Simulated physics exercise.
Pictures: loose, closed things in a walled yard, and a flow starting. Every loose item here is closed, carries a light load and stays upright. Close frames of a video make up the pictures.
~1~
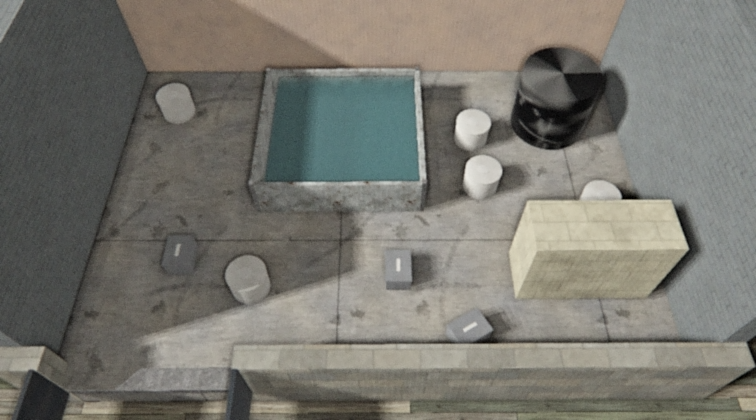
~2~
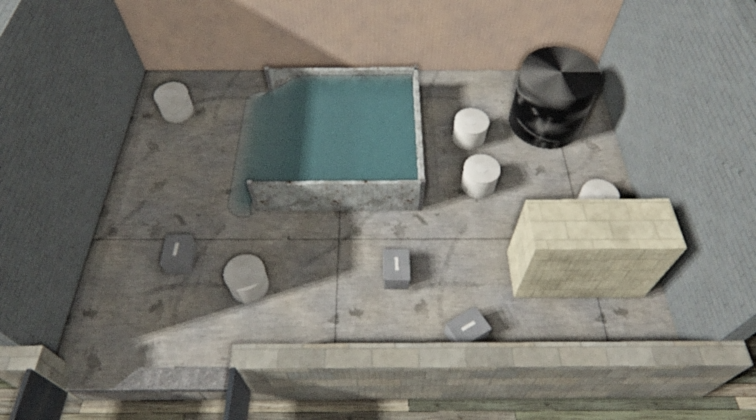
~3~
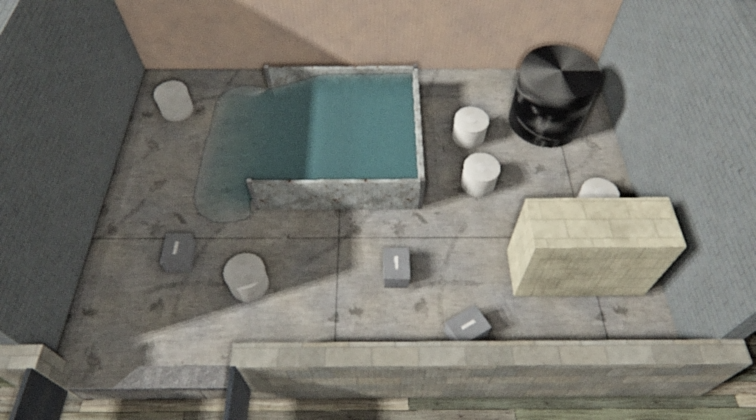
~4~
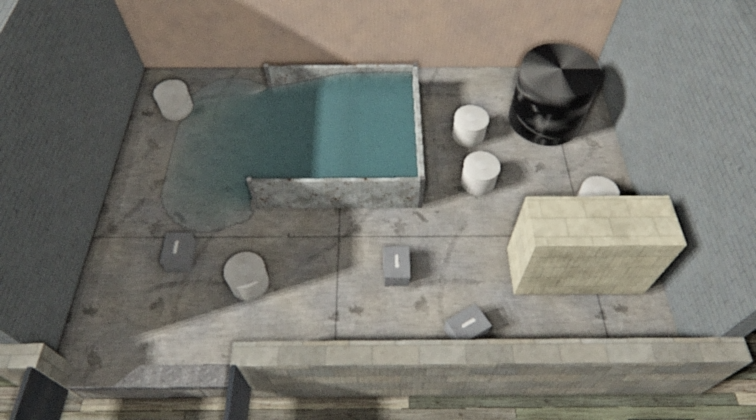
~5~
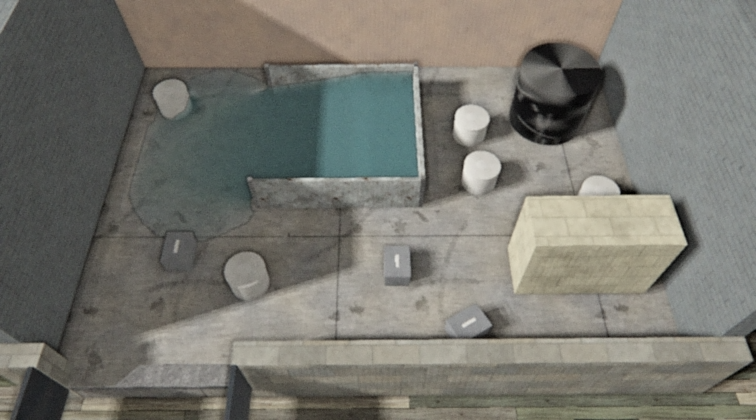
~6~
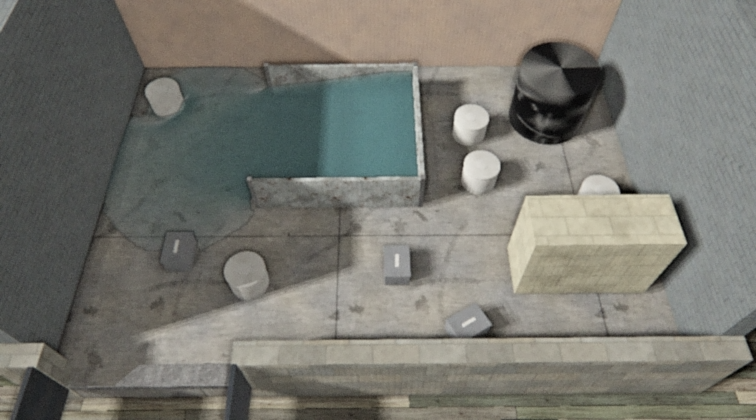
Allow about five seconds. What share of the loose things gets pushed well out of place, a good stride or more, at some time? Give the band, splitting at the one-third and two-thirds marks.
It stays below a third.
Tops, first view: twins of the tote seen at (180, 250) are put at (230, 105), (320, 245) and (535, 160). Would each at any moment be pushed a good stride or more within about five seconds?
In order: Shoved clear, hardly budges, then hardly budges.
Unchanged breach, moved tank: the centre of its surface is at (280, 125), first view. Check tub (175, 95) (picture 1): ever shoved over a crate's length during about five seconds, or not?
For that one: Moved that far.
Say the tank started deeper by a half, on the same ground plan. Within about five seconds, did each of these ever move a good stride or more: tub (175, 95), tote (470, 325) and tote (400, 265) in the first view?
Beyond that, then not beyond that, then not beyond that.
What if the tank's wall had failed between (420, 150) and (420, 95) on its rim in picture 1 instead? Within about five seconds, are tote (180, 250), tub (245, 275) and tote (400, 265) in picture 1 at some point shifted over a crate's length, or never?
First stays short of it, second stays short of it, third stays short of it.
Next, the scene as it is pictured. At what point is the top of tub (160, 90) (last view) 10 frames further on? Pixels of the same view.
Approximately at pixel (174, 53).
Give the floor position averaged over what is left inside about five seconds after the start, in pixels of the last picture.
(427, 222).
A moment on, 0 of 8 are well off their spots; 0 afloat.
Next, 1 of 8 are well off their spots; 1 afloat.
Later, 2 of 8 are well off their spots; 1 afloat.
In the end, 2 of 8 are well off their spots, and 2 have been at some point; 0 afloat.
